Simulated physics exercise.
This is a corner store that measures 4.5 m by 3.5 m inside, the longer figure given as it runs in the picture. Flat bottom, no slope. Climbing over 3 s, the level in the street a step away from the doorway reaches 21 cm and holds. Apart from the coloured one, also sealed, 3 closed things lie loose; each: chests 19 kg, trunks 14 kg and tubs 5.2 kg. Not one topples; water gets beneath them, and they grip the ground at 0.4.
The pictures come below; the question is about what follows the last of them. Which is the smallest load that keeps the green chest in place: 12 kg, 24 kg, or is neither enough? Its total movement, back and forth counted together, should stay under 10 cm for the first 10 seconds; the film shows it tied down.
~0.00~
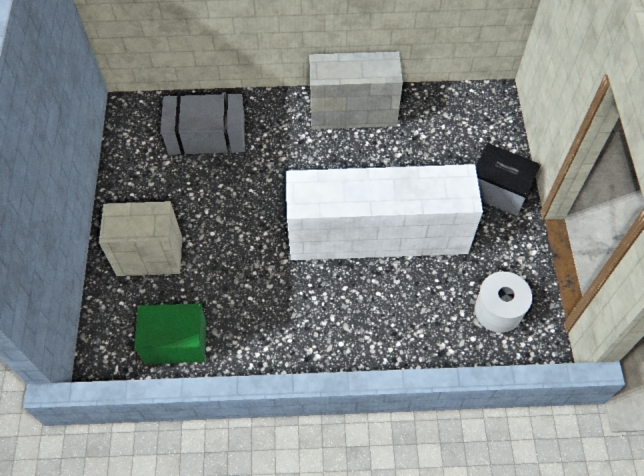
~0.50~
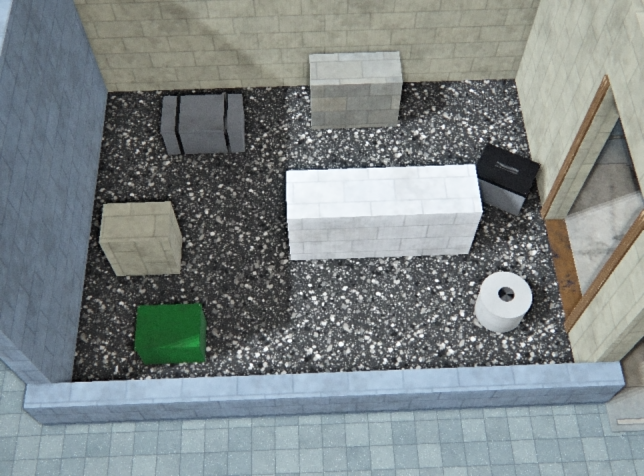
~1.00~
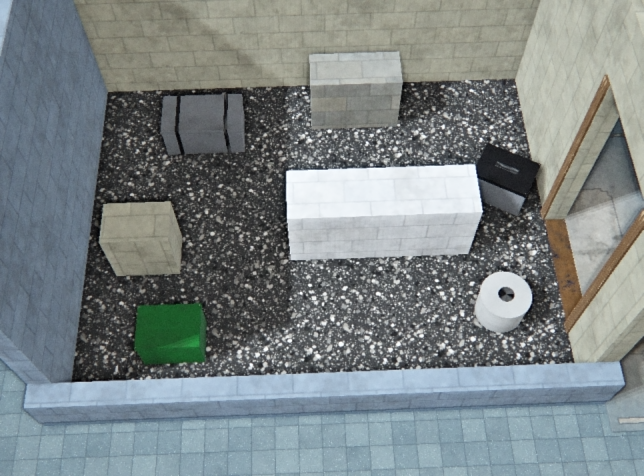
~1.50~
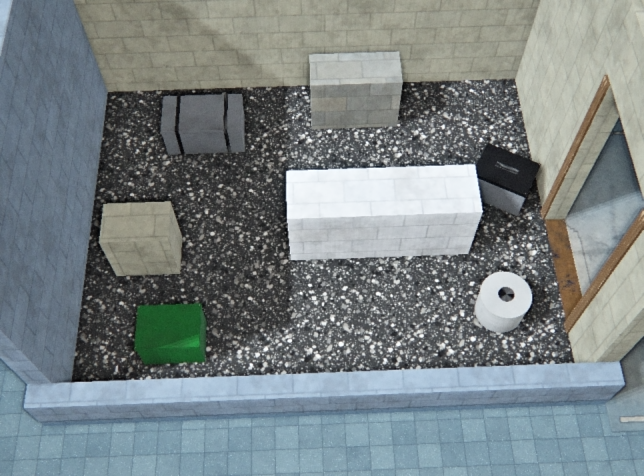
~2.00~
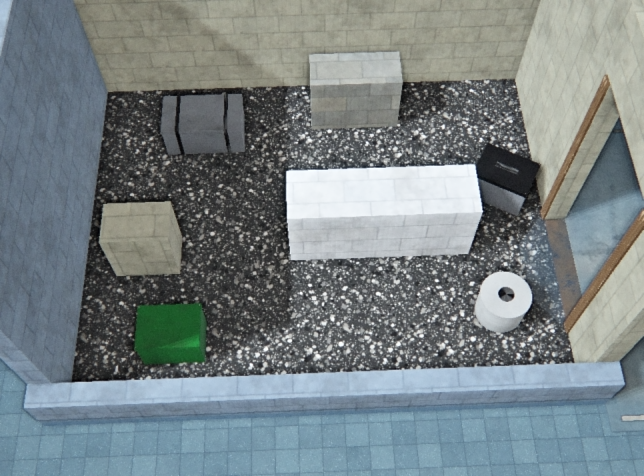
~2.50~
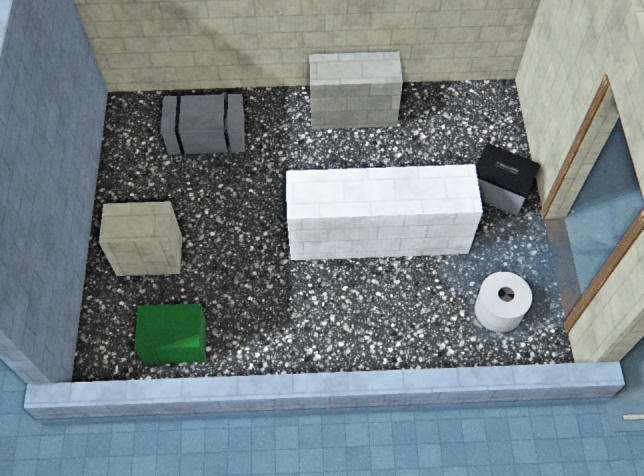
Neither one works.
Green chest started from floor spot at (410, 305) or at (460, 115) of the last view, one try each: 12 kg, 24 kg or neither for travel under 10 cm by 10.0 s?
Well, first neither mass is sufficient, and next only the heavy mass succeeds.
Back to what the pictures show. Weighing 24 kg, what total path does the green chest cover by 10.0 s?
Total path: Around 100 cm.
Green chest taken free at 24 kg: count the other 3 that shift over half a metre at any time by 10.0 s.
I count 2.
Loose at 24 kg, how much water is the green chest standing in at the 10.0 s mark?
Around 15 cm.
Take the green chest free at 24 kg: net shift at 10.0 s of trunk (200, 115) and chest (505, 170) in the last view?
In that order: 40 cm, 60 cm.
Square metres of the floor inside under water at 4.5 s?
That flooded area is roughly 7.0 m2.
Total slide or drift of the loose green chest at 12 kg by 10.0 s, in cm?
Some 120 cm in all.
After 3.5 s the green chest would be 0 cm from its start with 12 kg and 0 cm from its start with 24 kg; 0 cm of water round it then.
After 4.5 s the green chest would be 0 cm from its start with 12 kg and 0 cm from its start with 24 kg; 2 cm of water round it then.
After 7.0 s the green chest would be 59 cm from its start with 12 kg and 22 cm from its start with 24 kg; 11 cm of water round it then.
After 10.0 s the green chest would be 82 cm from its start with 12 kg and 76 cm from its start with 24 kg; 15 cm of water round it then.
